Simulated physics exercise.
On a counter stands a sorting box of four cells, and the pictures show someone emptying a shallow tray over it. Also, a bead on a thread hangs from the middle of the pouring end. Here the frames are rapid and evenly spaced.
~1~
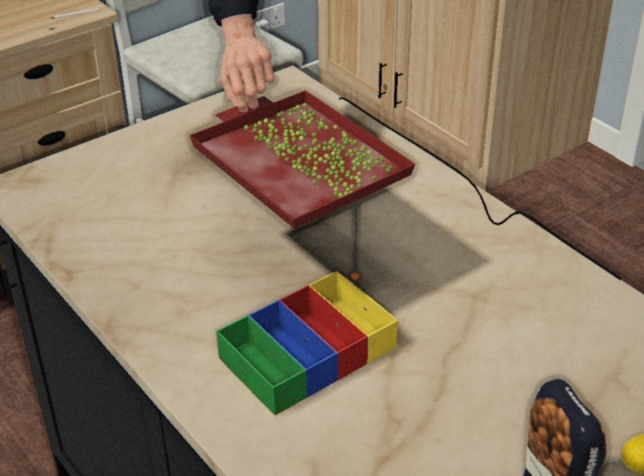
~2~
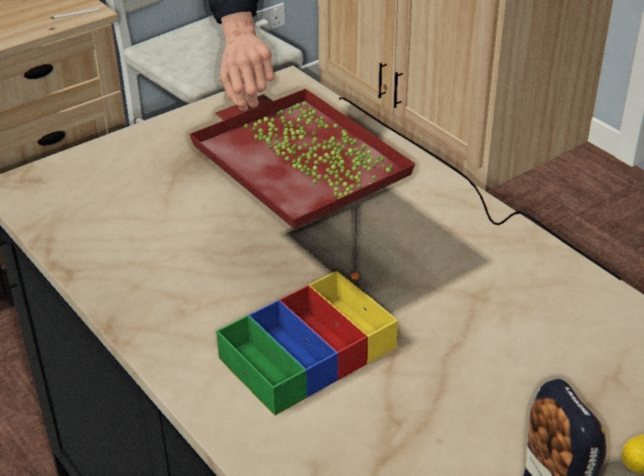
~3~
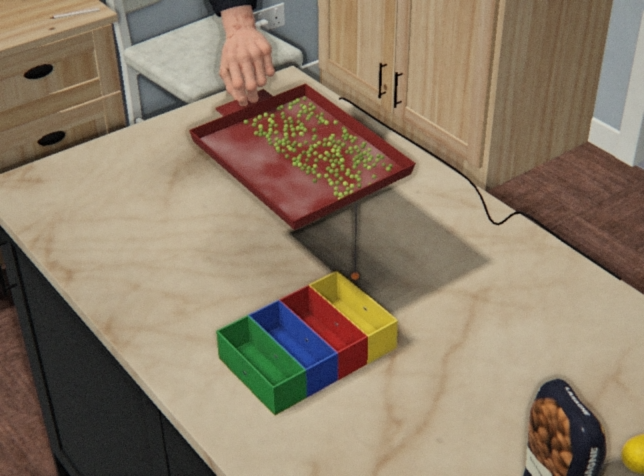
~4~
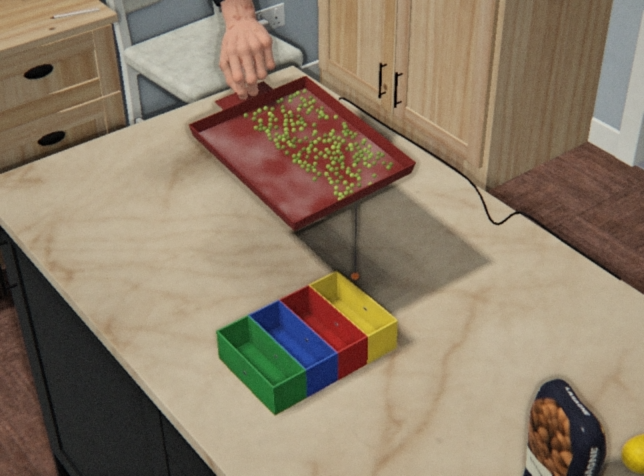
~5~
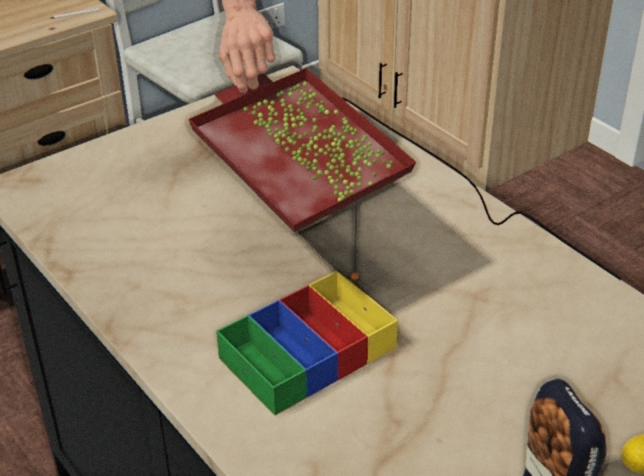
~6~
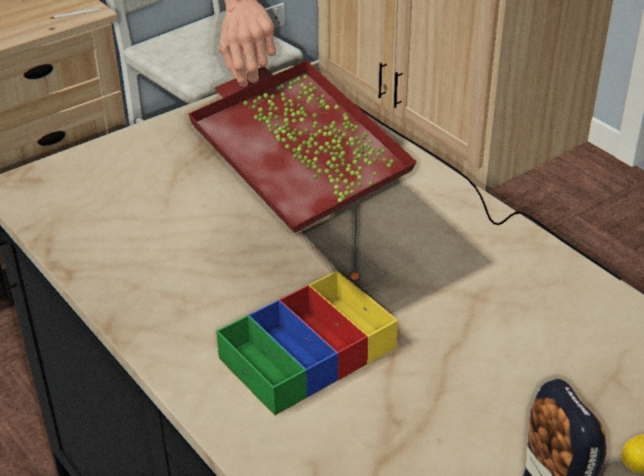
The video shows a hand holding a red tray of small green peas above a counter, near a box with green, blue, red and yellow cells; the hand gradually raises the tray's far end, and its near edge tilts slightly down leftward.
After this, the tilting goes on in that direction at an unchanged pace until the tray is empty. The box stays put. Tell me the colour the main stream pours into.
The main stream pours into the red cell.
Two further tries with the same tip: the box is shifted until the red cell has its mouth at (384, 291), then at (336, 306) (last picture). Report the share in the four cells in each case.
80 % for the first, 100 % for the second.
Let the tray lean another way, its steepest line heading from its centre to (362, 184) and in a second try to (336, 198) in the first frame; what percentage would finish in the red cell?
Lab note: Try 1 = 0 %, try 2 = 30 %.
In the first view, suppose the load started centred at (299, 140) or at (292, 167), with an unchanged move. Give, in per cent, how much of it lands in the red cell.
It would be roughly 60 per cent for the first and roughly 70 per cent for the second.
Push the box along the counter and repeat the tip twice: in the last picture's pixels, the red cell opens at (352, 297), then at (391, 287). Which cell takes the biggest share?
It would be the blue cell the first time and the cell in green the second time.
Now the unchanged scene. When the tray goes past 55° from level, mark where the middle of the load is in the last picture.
The middle of the pieces sits at roughly (329, 207).
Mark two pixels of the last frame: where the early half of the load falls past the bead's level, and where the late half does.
First near (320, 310), later near (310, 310).
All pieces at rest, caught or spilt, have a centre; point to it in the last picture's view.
The centre comes to rest near (329, 345).
Soon, tray tipped steeply; nearly all on the tray; a stray few in the blue cell; a stray few in the red cell; a stray few in the yellow cell; a stray few falling or outside the box.
A while on, tray tipped right over; most on the tray; a stray few in the red cell; a stray few in the blue cell; a stray few in the yellow cell; a stray few in the green cell; a small part falling or outside the box.
Towards the end, tray tipped past a quarter turn; about two thirds in the red cell; about a quarter in the yellow cell; a small part in the blue cell; a stray few in the green cell; a small part falling or outside the box.
Finally, tray tipped past a quarter turn; about two thirds in the red cell; about a quarter in the yellow cell; a small part in the blue cell; a stray few in the green cell; a small part outside the box.
